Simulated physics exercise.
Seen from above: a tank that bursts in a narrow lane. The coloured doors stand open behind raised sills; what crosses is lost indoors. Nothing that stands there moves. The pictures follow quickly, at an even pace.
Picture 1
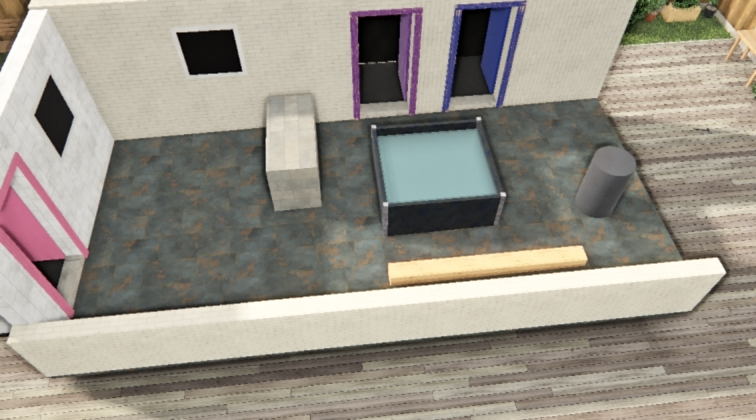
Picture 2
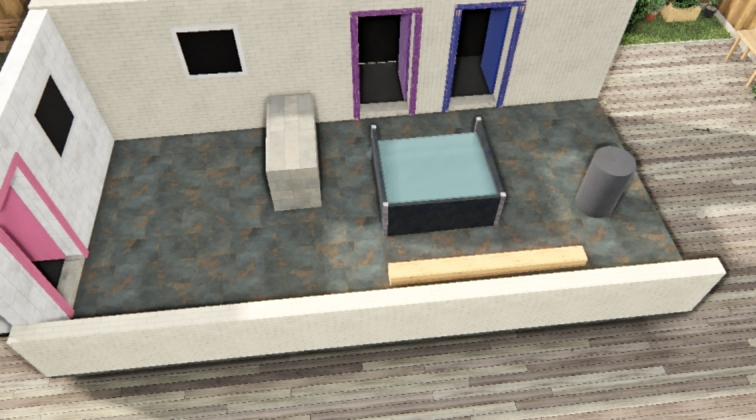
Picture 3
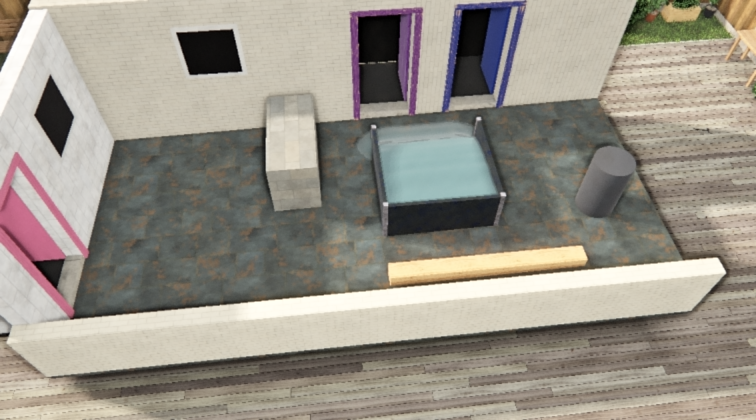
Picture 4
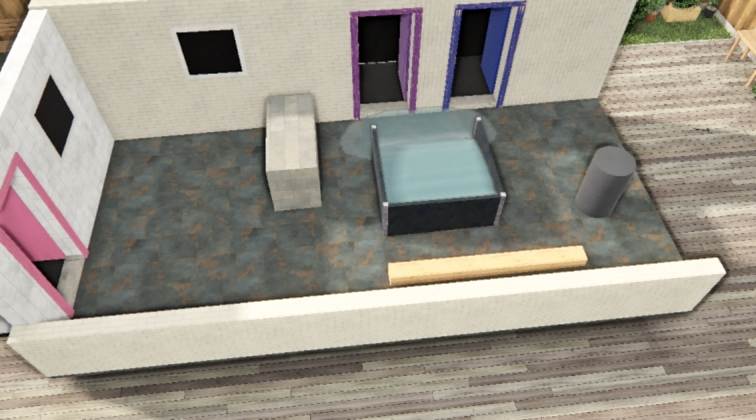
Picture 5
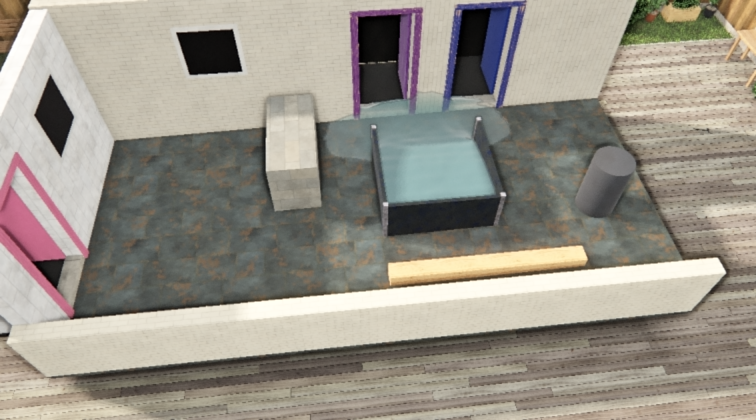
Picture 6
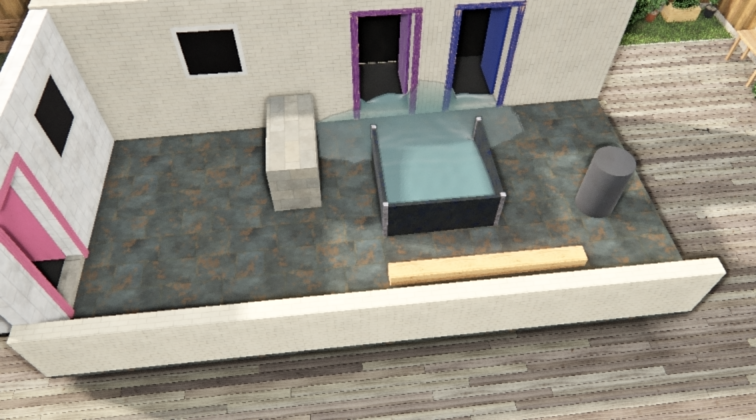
In a walled yard, a square tank's far side opens and water pours out, spreading across the dark floor toward the coloured doors.
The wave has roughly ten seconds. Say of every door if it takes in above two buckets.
In the end: The blue door takes more than that; the pink door stays under that; the purple door takes more than that.
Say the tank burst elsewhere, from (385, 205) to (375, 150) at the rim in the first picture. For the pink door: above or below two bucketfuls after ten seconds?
One by one: The pink one goes over.
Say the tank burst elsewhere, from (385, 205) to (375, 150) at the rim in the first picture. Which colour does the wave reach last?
It is the blue-painted one.
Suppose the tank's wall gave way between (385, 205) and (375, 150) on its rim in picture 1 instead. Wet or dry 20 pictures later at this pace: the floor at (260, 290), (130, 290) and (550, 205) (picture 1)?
One after the other: Wet, wet, not flooded.
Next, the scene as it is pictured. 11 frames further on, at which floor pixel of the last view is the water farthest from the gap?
Around (125, 142).
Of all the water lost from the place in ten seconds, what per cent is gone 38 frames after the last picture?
Roughly 95 per cent.
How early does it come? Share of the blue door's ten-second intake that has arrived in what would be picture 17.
I make it 85 per cent.
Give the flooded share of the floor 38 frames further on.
Some 65 per cent.
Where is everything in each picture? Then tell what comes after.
The first frame shows the tank at (435, 164) is whole and still.
In the second frame, the front is at (370, 157), out from the gap on the tank's far side.
In the third frame, water pours out on the tank's far side and has run to (364, 142).
In the fourth frame, water pours out on the tank's far side and has run to (361, 119).
In the fifth frame, the front is at (335, 121), out from the gap on the tank's far side.
In the sixth frame, the front is at (316, 123), out from the gap on the tank's far side.
A moment on, water covers 15 % of the floor; the blue door over two buckets in, the pink door not reached, the purple door far over two buckets in.
Next, water covers 30 % of the floor; the blue door far over two buckets in, the pink door not reached, the purple door far over two buckets in.
Then, water covers 45 % of the floor; the blue door far over two buckets in, the pink door wet at the sill, nothing in, the purple door far over two buckets in.
Later, water covers 65 % of the floor; the blue door far over two buckets in, the pink door wet at the sill, nothing in, the purple door far over two buckets in.
In the end, water covers 75 % of the floor; the blue door far over two buckets in, the pink door wet at the sill, nothing in, the purple door far over two buckets in.
